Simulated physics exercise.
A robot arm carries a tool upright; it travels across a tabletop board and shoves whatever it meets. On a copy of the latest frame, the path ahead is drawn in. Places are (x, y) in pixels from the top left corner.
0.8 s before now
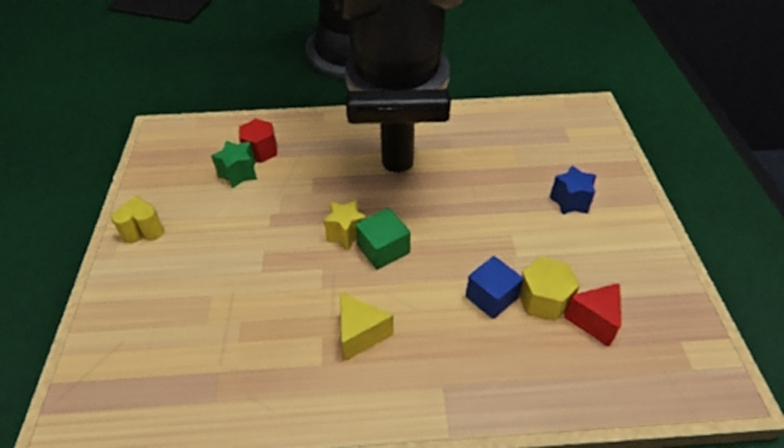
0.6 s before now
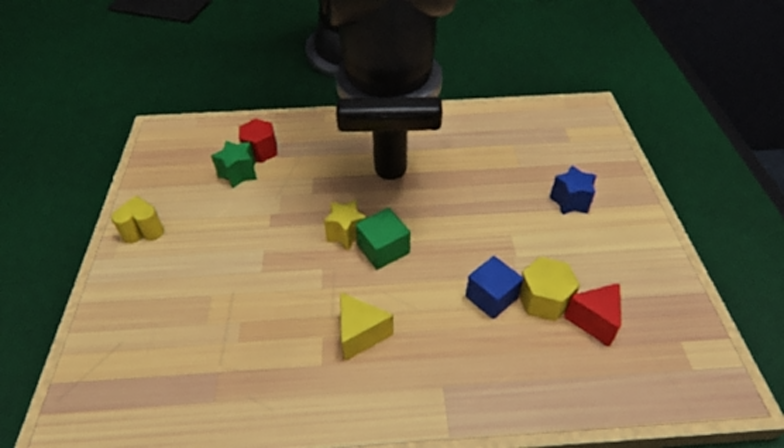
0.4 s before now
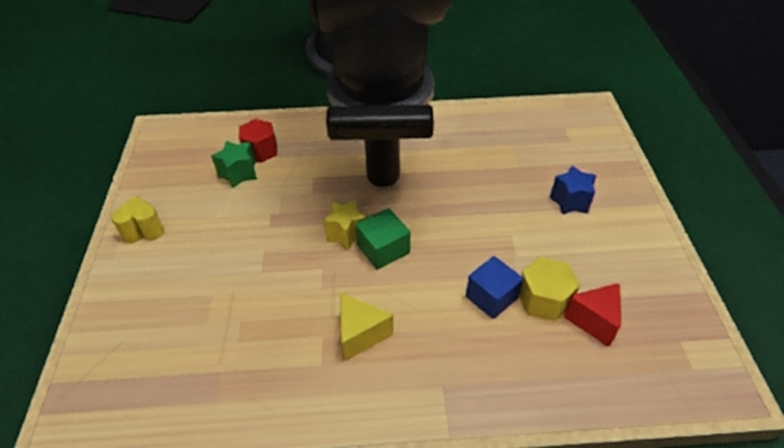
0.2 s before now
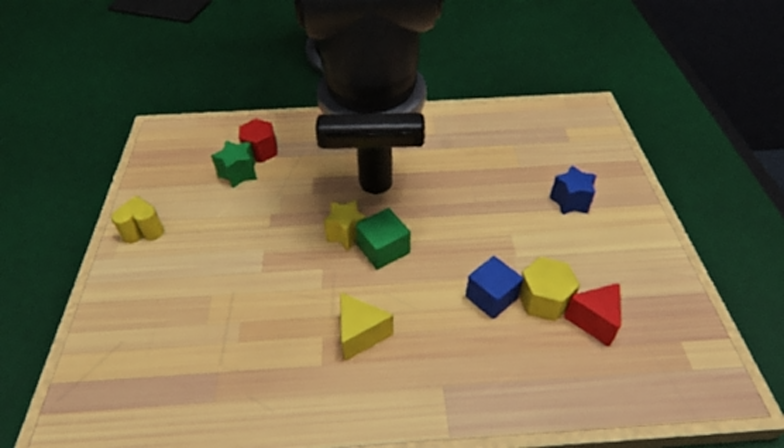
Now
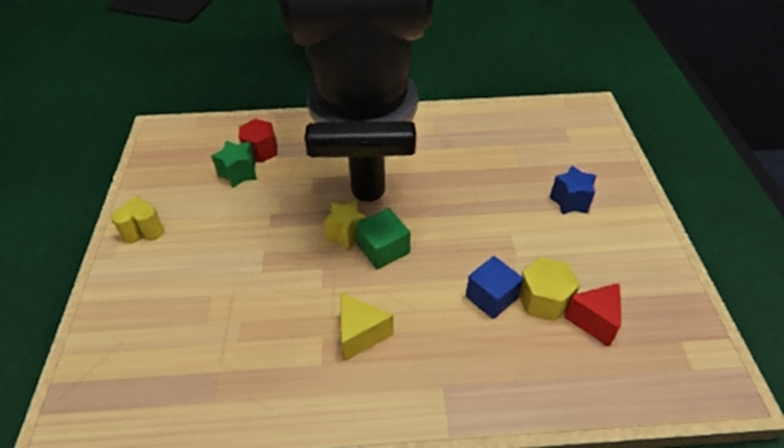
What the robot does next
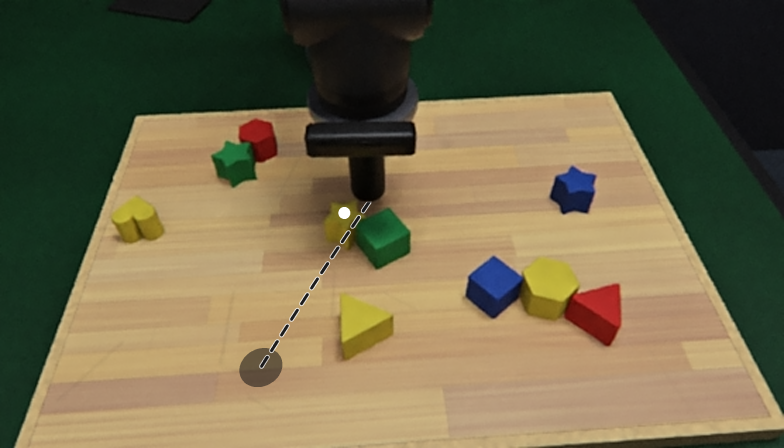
A black robotic arm with a short cylindrical tip moves slowly toward the viewer and slightly left over a wooden board, nearing a yellow star and green block, while the scattered red, green, blue and yellow blocks stay still.
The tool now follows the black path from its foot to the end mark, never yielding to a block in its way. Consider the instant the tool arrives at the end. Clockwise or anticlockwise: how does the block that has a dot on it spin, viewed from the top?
From above, the block that has a dot on it will be seen to turn anti-clockwise.
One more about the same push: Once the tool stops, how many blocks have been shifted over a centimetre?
By the end, one block will have moved.
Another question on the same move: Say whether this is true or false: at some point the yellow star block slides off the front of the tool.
False - the claim does not hold.
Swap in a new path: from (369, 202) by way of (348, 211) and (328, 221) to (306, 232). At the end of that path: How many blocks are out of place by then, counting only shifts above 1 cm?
The number will come to 1.
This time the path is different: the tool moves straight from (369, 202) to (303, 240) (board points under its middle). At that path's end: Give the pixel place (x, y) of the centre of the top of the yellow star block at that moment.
Its top centre lands on (329, 236).
The drawn path runs from (369, 202) directly to (261, 367); the dot is on the yellow star block.
The first path, step by step. One third of the way, tool (336, 238); yellow star block (316, 251), turned 35° anticlockwise; green square block (383, 230), turned 10° anticlockwise.
Two thirds of the way, tool (300, 293); yellow star block (275, 310), turned 35° anticlockwise; green square block (383, 230), turned 10° anticlockwise.
At the end, tool (257, 358); yellow star block (227, 381), turned 35° anticlockwise; yellow triangular piece not moved; green square block (383, 230), turned 10° anticlockwise.
